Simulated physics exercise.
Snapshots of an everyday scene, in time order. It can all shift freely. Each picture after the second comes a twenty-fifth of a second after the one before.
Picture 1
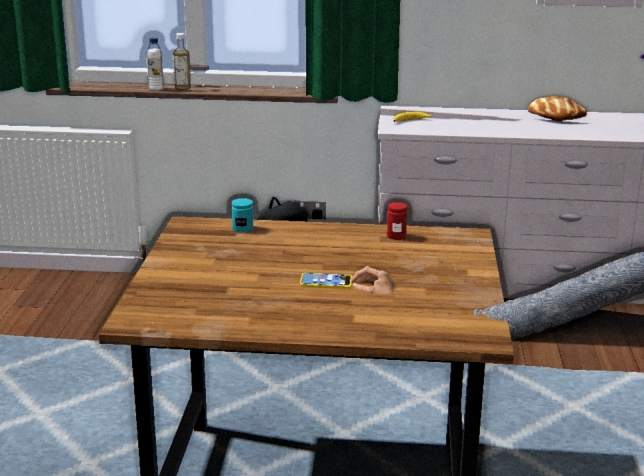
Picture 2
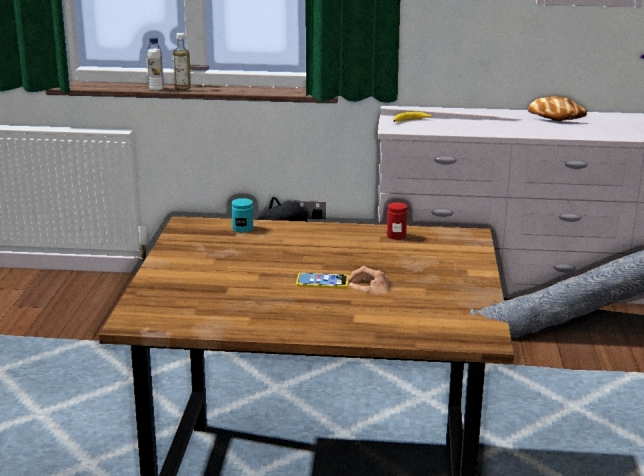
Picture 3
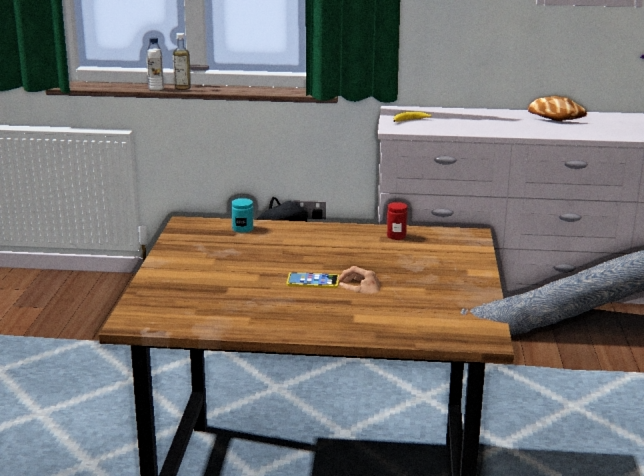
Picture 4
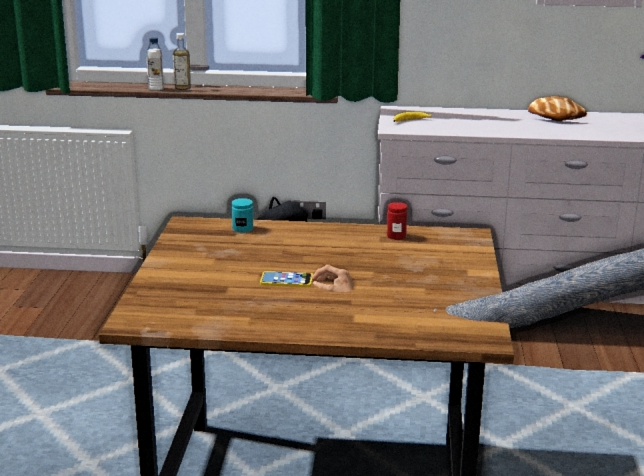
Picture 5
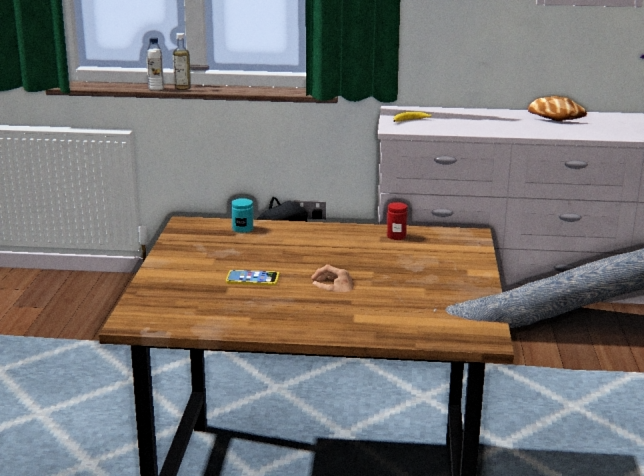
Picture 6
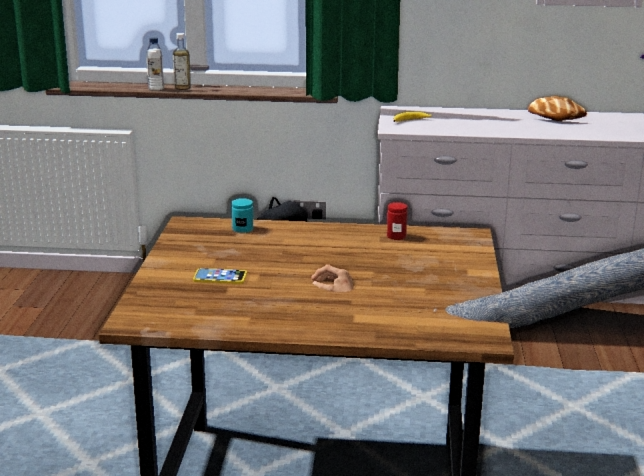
A hand pushes a yellow-edged phone leftward across a wooden table, seen from a fixed, slightly raised view of a room with a patterned blue rug. A teal canister and a red one stand near the table's back edge, with bottles on the windowsill and a banana and bread on pale drawers. The hand halts near the middle while the phone slides on, farther left.
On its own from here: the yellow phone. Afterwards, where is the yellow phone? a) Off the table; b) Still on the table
Off the table (a).
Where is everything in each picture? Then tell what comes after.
Under the hand; yellow phone (326, 281), in the first picture.
Under the hand; yellow phone (323, 281), in the second picture.
Under the hand; yellow phone (313, 280), in the third picture.
Yellow phone (287, 279), in the fourth picture.
Yellow phone (253, 278) moved about its own width, in the fifth picture.
Yellow phone (220, 276) moved about its own width, in the sixth picture.
Then, 0.20 s later than the last frame, yellow phone now off the table.
Then, 0.50 s later than the last frame, things are still on the move.
When it is over, off the table, yellow phone.
